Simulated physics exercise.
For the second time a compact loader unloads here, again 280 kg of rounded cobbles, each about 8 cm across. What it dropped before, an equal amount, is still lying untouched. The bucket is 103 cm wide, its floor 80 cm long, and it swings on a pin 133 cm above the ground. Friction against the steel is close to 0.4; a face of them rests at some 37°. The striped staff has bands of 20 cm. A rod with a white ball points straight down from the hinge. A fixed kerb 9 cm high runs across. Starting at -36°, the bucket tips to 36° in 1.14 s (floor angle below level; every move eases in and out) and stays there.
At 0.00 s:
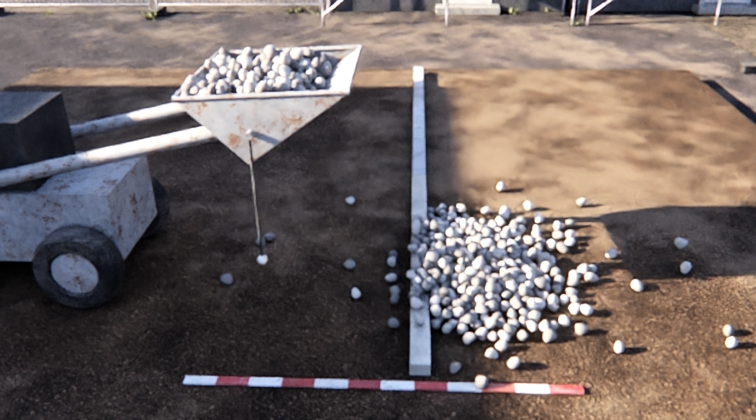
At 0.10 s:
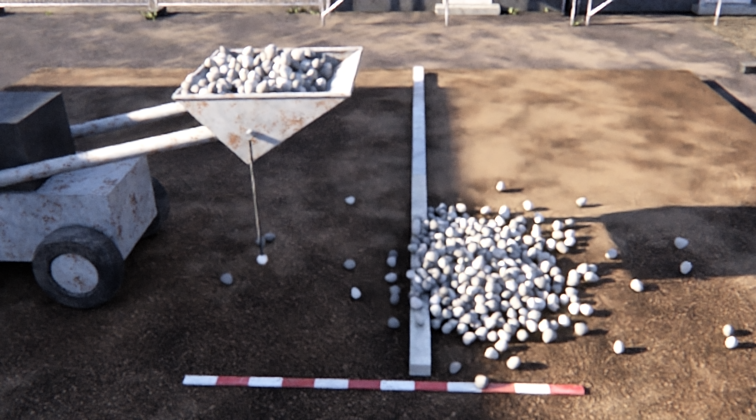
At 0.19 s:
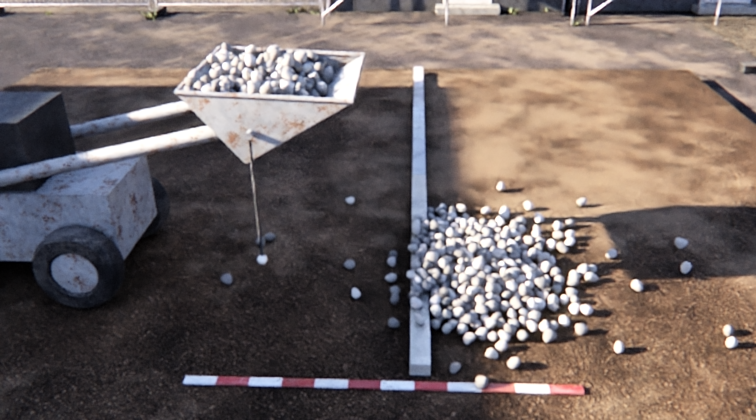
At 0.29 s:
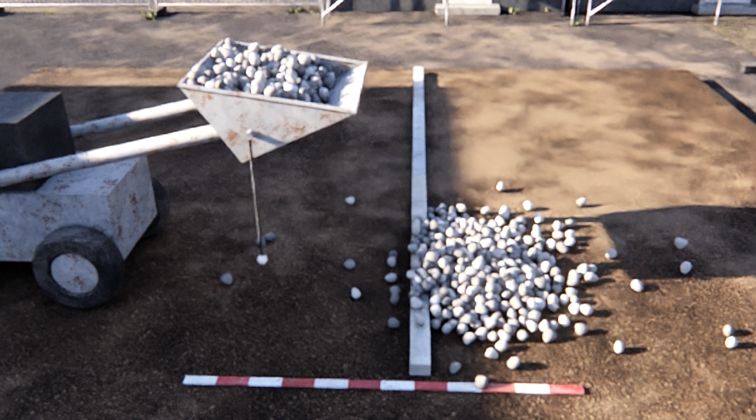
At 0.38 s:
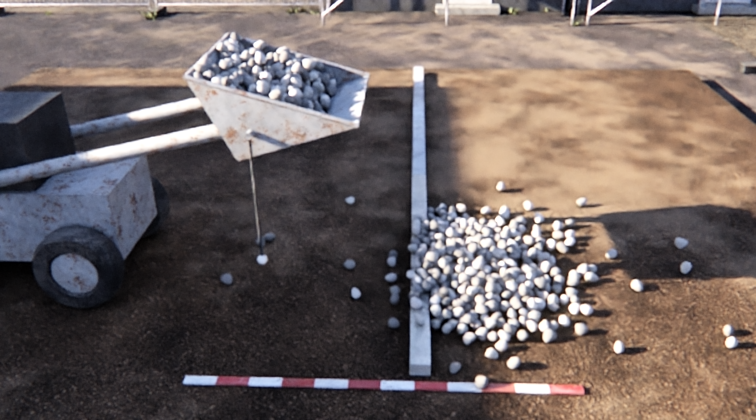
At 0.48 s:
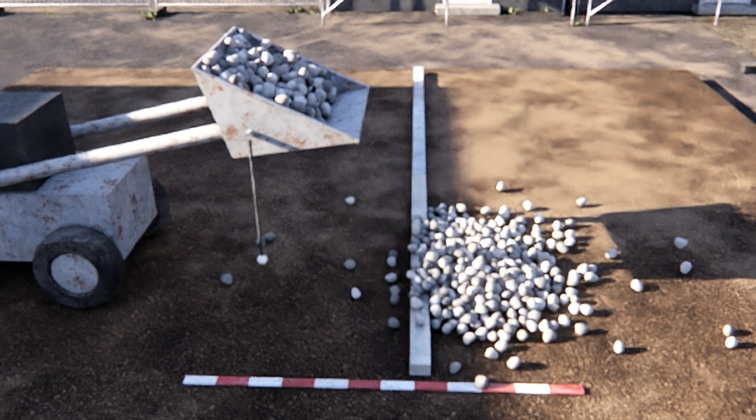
A grey loader at the left held up a rusty bucket of pale rounded stones, which slowly tilted down toward the right as the stones shifted inside, while an earlier heap lay still beyond the kerb.
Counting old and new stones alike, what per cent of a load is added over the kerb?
Close to 22 parts in a hundred.
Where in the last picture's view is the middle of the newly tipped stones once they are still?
Around (395, 262).
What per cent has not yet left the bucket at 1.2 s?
Roughly 65 per cent is still inside.
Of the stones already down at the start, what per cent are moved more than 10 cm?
Roughly 5 per cent of them.
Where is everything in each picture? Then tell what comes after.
In the first frame, the bucket is at -36°, its lip at (349, 92); the top of the load is at (270, 58). The earlier load is highest near (445, 259), 18 cm above ground level, 9 % on this side of the kerb, 91 % over the kerb.
The second frame shows lip at (350, 95), floor tilted -35°, highest stones at (271, 58); the stones move at 0.1 m/s on average.
In the third frame, the bucket is at -31°, its lip at (353, 102); the top of the load is at (257, 58); the stones move at 0.2 m/s on average.
In the fourth frame, the bucket is at -25°, its lip at (356, 112); the top of the load is at (241, 55); the stones move at 0.2 m/s on average.
In the fifth frame, the bucket is at -17°, its lip at (358, 126); the top of the load is at (235, 50); the stones move at 0.3 m/s on average.
In the sixth frame, the bucket is at -8°, its lip at (359, 141); the top of the load is at (237, 46); the stones move at 0.4 m/s on average.
After 0.9 s the floor is at 25°; in per cent of one load, 100 in the bucket, 9 on this side of the kerb, 91 over the kerb; the foremost stones are at (680, 288).
After 1.2 s the floor is at 36°; in per cent of one load, 63 in the bucket, 46 on this side of the kerb, 91 over the kerb; the foremost stones are at (680, 288).
After 1.6 s the floor is at 36°; in per cent of one load, 14 in the bucket, 88 on this side of the kerb, 98 over the kerb; the foremost stones are at (680, 288).
After 4.1 s the floor is at 36°; in per cent of one load, 0 in the bucket, 87 on this side of the kerb, 113 over the kerb; the foremost stones are at (700, 308). Net gain over the kerb, 22.
